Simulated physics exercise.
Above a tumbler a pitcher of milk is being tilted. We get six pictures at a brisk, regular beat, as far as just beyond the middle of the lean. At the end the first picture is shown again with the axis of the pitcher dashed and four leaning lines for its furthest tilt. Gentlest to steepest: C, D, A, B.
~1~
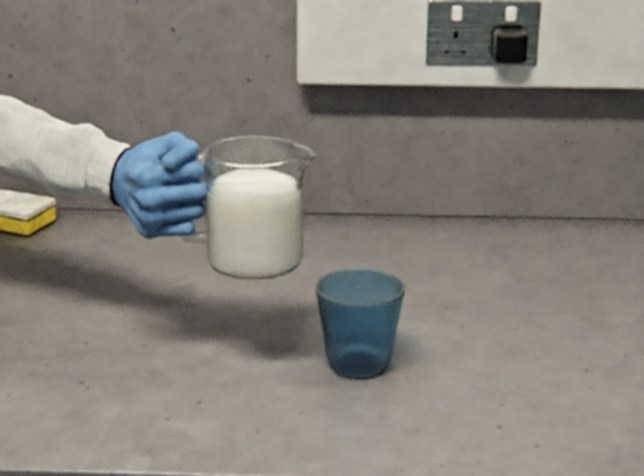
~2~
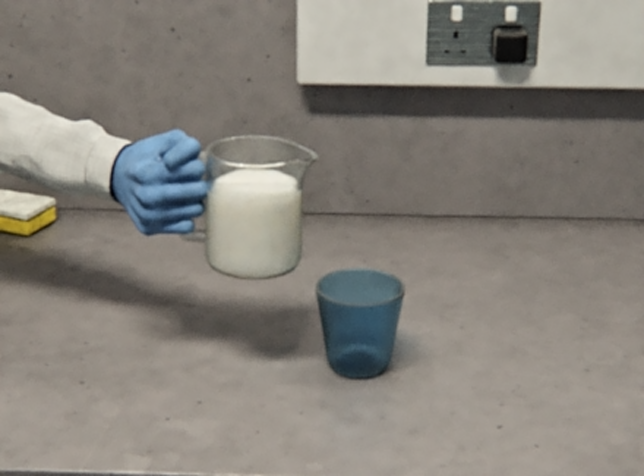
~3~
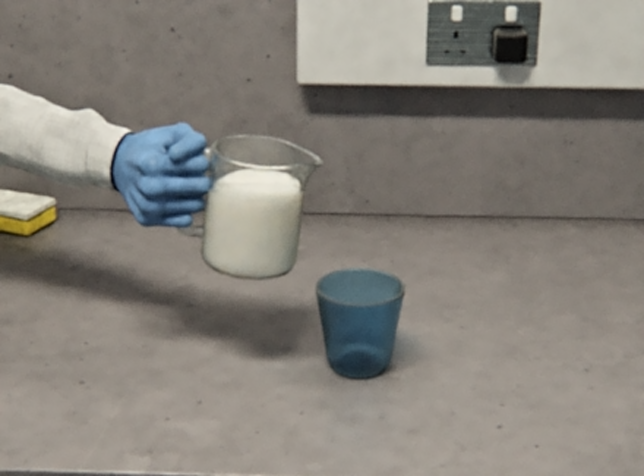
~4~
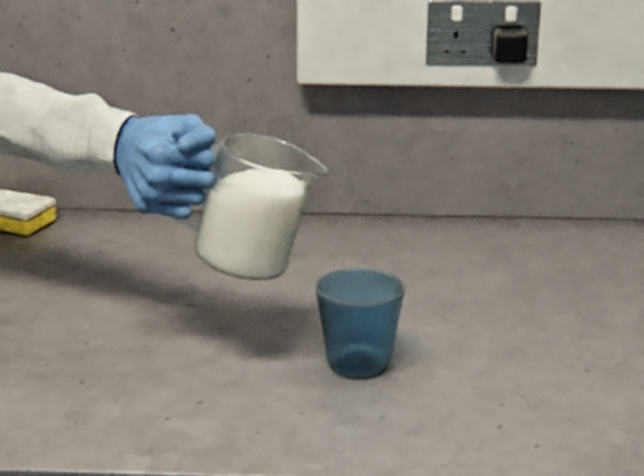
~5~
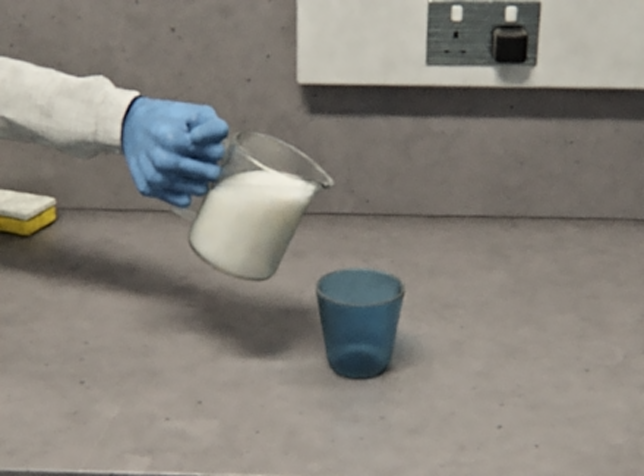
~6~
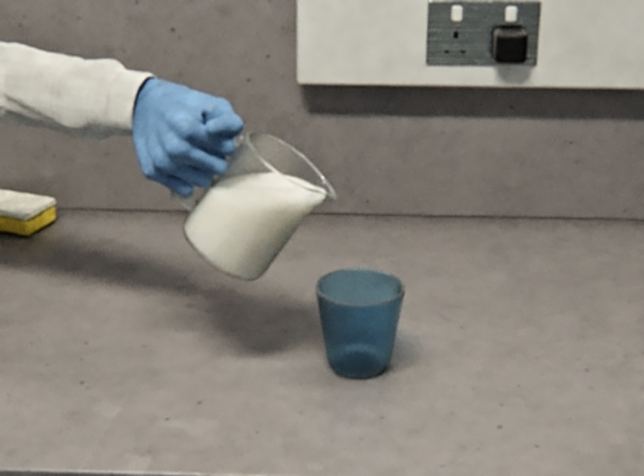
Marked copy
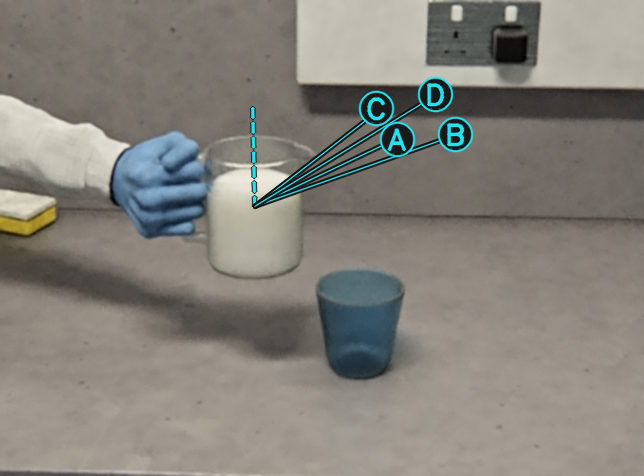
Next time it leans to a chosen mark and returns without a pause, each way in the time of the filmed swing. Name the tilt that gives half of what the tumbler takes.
Best: A.
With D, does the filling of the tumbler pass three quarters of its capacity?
No, less.
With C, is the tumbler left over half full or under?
Under half.
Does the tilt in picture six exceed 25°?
Yes.
In cyan, A at (381, 145); B at (439, 140); C at (365, 121); D at (421, 104).
Choosing A, the tumbler ends with about 47 % of what it can hold.
Choosing B, the tumbler ends with about 62 % of what it can hold; 3 % of the milk is spilt.
Choosing C, the tumbler ends with about 20 % of what it can hold.
Choosing D, the tumbler ends with about 33 % of what it can hold.
